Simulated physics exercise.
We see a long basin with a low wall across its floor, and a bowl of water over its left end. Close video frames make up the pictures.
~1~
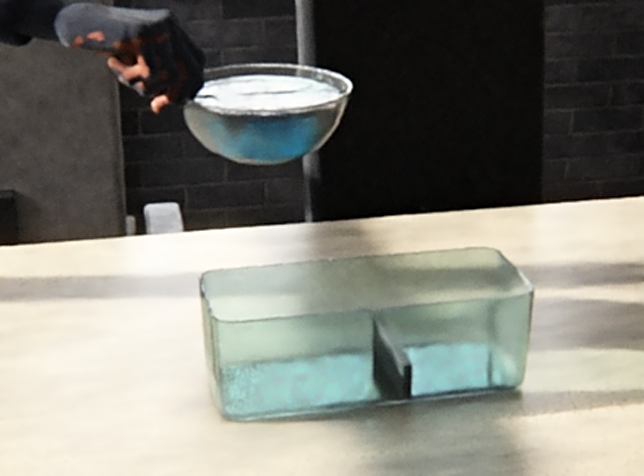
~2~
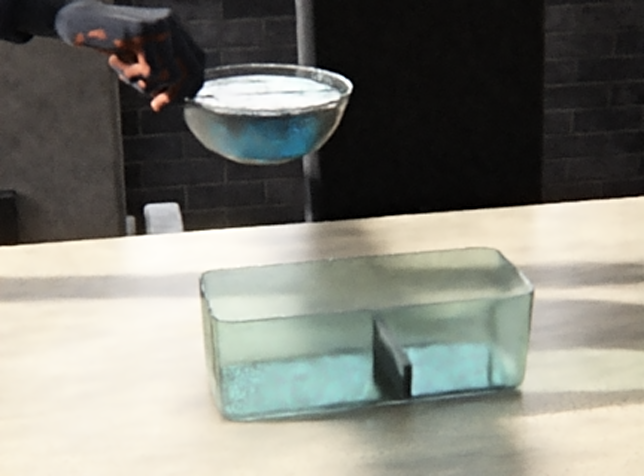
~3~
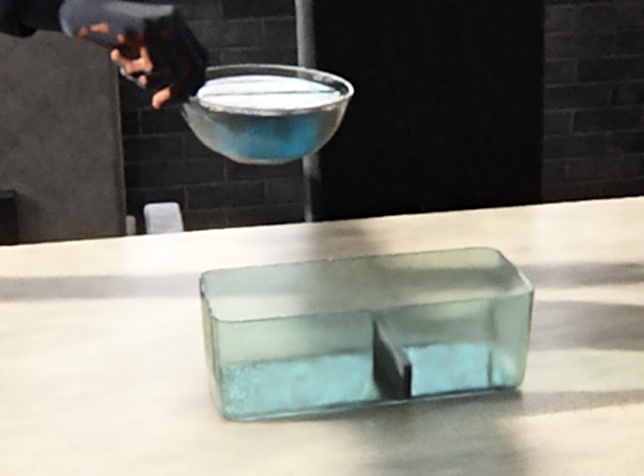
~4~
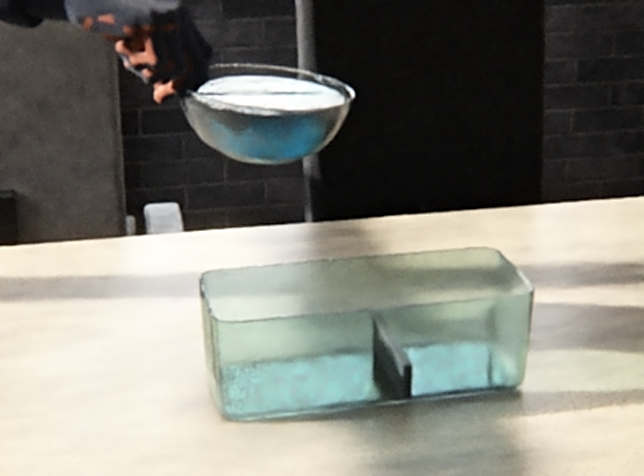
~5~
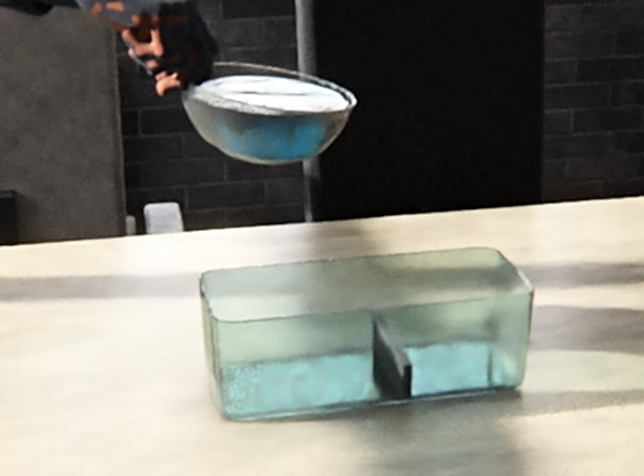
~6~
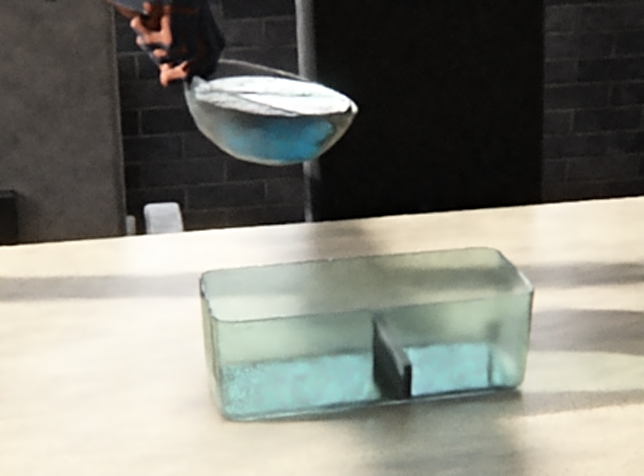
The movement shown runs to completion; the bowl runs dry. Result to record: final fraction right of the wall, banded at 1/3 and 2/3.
Fraction right of wall: 1/3 to 2/3.
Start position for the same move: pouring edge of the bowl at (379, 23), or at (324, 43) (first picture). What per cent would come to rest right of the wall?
It would come to near 65 per cent, and then near 45 per cent.
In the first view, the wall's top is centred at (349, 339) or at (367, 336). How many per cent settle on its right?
Roughly 75 % and then 70 %.
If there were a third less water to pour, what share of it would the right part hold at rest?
I'd reckon close to 50 %.
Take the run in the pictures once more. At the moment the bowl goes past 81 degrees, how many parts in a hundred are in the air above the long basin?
It's about 60 per cent.
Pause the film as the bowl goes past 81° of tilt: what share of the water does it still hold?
Still holding around 20 %, give or take.
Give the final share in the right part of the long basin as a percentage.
I'd estimate around 50 per cent.
A moment on, the tilt is 81° and 18 per cent is still to pour, 2 is left of the wall and 21 right of it.
Next, the tilt is 114° and 0 per cent is still to pour, 35 is left of the wall and 51 right of it.
Then the tilt is 116° and 0 per cent is still to pour, 40 is left of the wall and 51 right of it.
Later the tilt is 116° and 0 per cent is still to pour, 41 is left of the wall and 50 right of it.
Finally, 41 per cent lies left of the wall, 50 right of it and 9 outside.
